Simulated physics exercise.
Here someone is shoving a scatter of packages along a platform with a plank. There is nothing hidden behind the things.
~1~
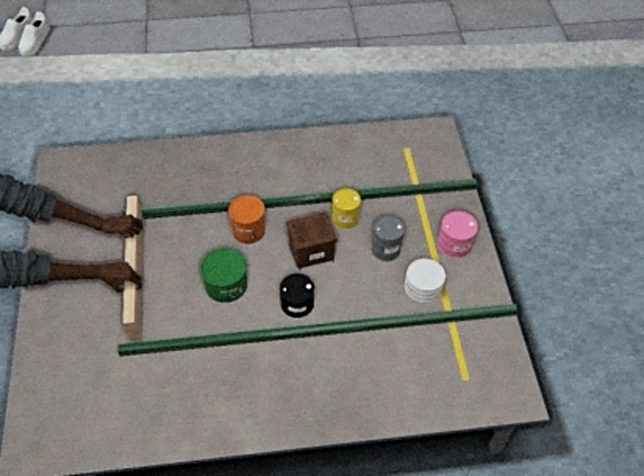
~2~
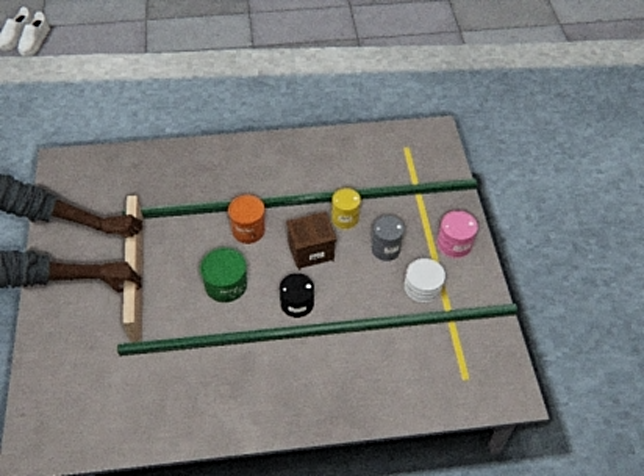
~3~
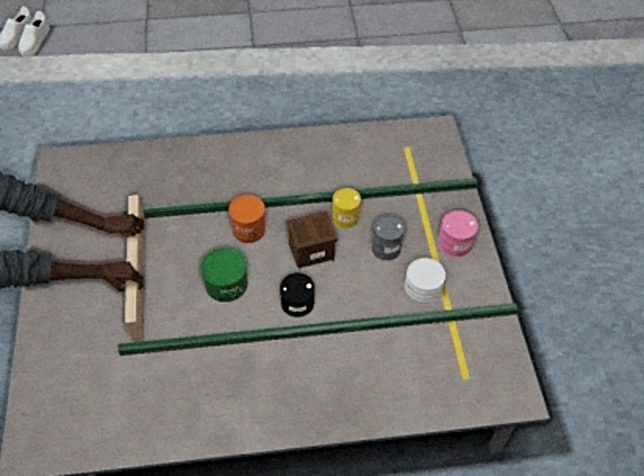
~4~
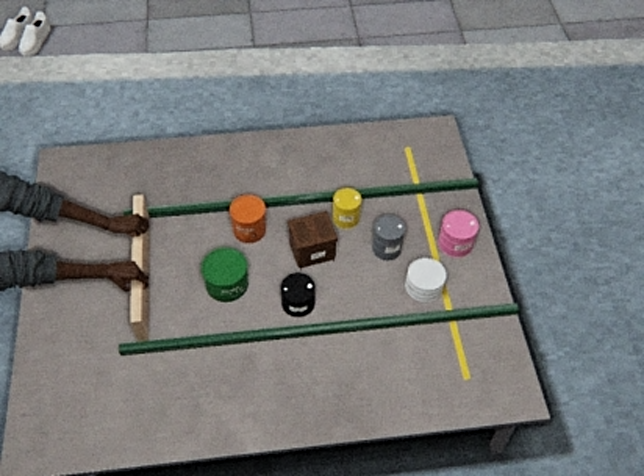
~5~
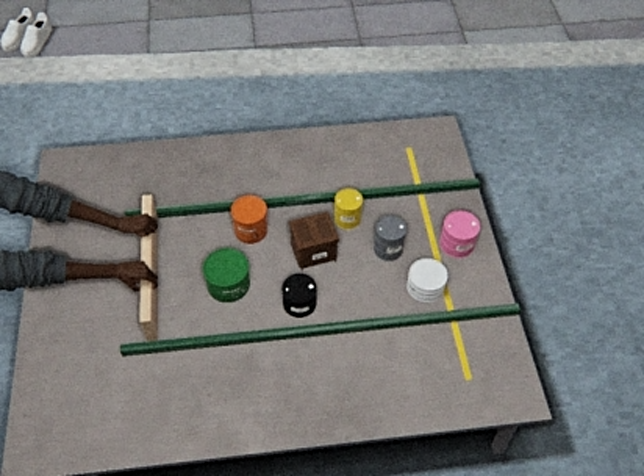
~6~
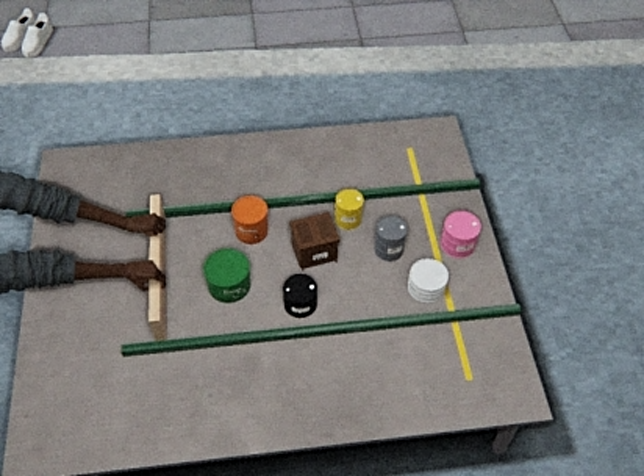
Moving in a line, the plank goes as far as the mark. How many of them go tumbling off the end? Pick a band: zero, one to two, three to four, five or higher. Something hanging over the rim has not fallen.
Band: One to two.
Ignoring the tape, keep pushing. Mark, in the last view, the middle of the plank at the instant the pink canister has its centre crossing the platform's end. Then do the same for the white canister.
At (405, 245) for the pink canister; at (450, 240) for the white canister.
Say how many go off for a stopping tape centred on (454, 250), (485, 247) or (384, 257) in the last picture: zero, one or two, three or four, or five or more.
In the order of the places given: Three or four; five or more; no fall at all.
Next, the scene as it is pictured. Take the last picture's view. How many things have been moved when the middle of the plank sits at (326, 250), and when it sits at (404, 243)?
Tally: 6; 8.
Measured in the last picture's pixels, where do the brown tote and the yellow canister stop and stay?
The brown tote ends up near (474, 220), and the yellow canister near (468, 192).
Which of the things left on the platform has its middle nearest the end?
The one is the grey canister.
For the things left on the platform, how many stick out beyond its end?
So the number is 3.
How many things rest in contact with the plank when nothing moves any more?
Result: 3 in all.
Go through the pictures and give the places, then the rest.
Pink canister (457, 235); white canister (425, 281); grey canister (388, 239); plank (134, 268); tape (433, 252), in the first picture.
White canister (424, 280); orange pail (248, 220), in the second picture.
Grey canister (388, 238); plank (136, 267), in the third picture.
Pink canister (458, 234); green pail (226, 275), in the fourth picture.
White canister (427, 280); yellow canister (348, 209), in the fifth picture.
Pink canister (460, 235); white canister (428, 281); grey canister (391, 239); plank (158, 266); tape (436, 252), in the sixth picture.
Early on, none off yet; pink canister at rest near (460, 235); white canister at rest near (428, 281); grey canister at rest near (391, 239).
A while later, none off yet; pink canister travelled a little near (479, 236); white canister travelled a little near (444, 283); grey canister travelled well along near (450, 243).
Finally, the number that fall off is one or two; lost, pink canister.
